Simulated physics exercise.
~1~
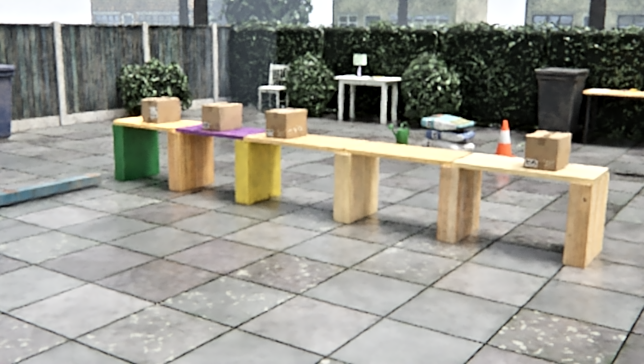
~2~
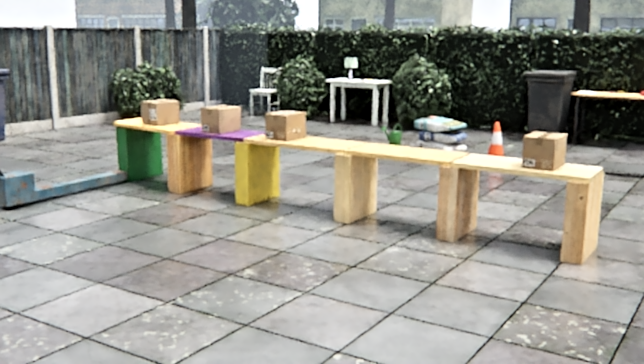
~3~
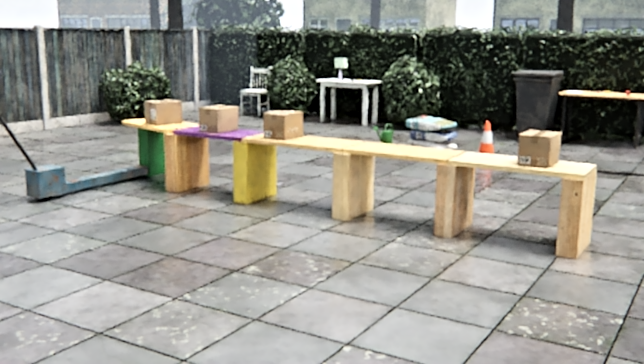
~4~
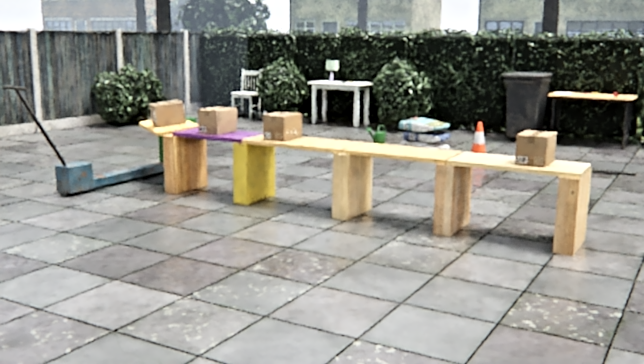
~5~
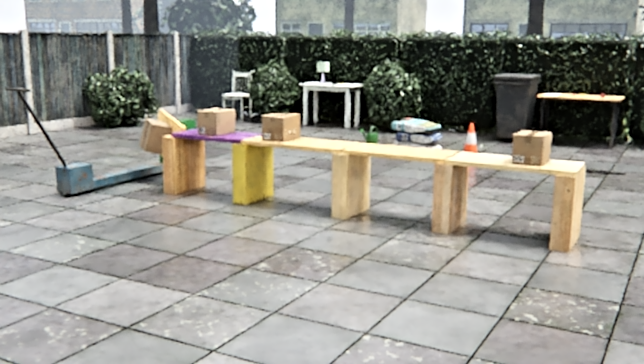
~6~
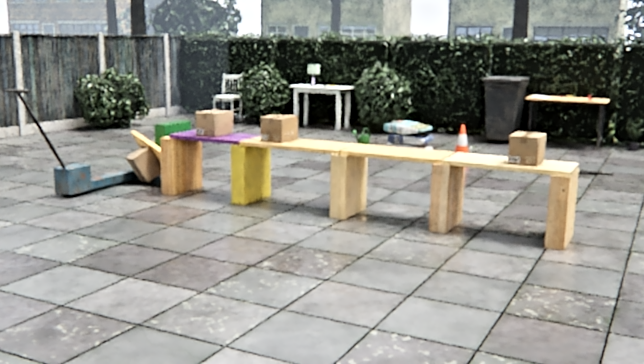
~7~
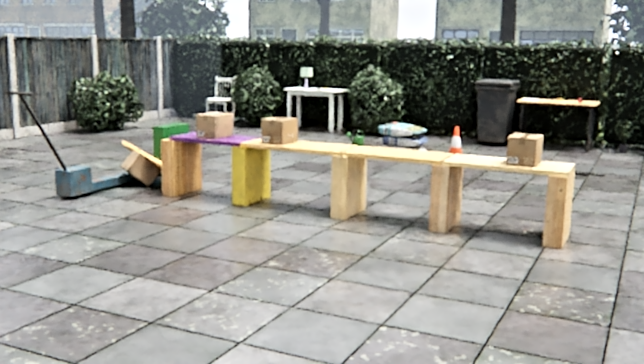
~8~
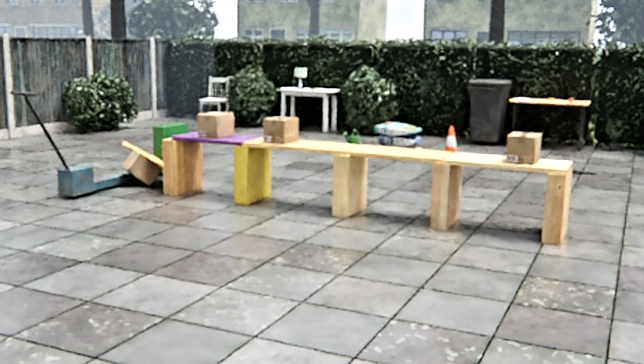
A blue floor jack with a long handle slides in from the left across a grey paved yard, seen from slightly above as the view drifts gently sideways. Five boards lie end to end on upright timber slabs, green and yellow ones toward the left, with a purple board second in line and cardboard boxes on top. The jack pushes the green upright out from under the leftmost board, and it stays standing. That board tips down to the left with its box, and both come to rest against the jack. The purple board and the rest stay up.
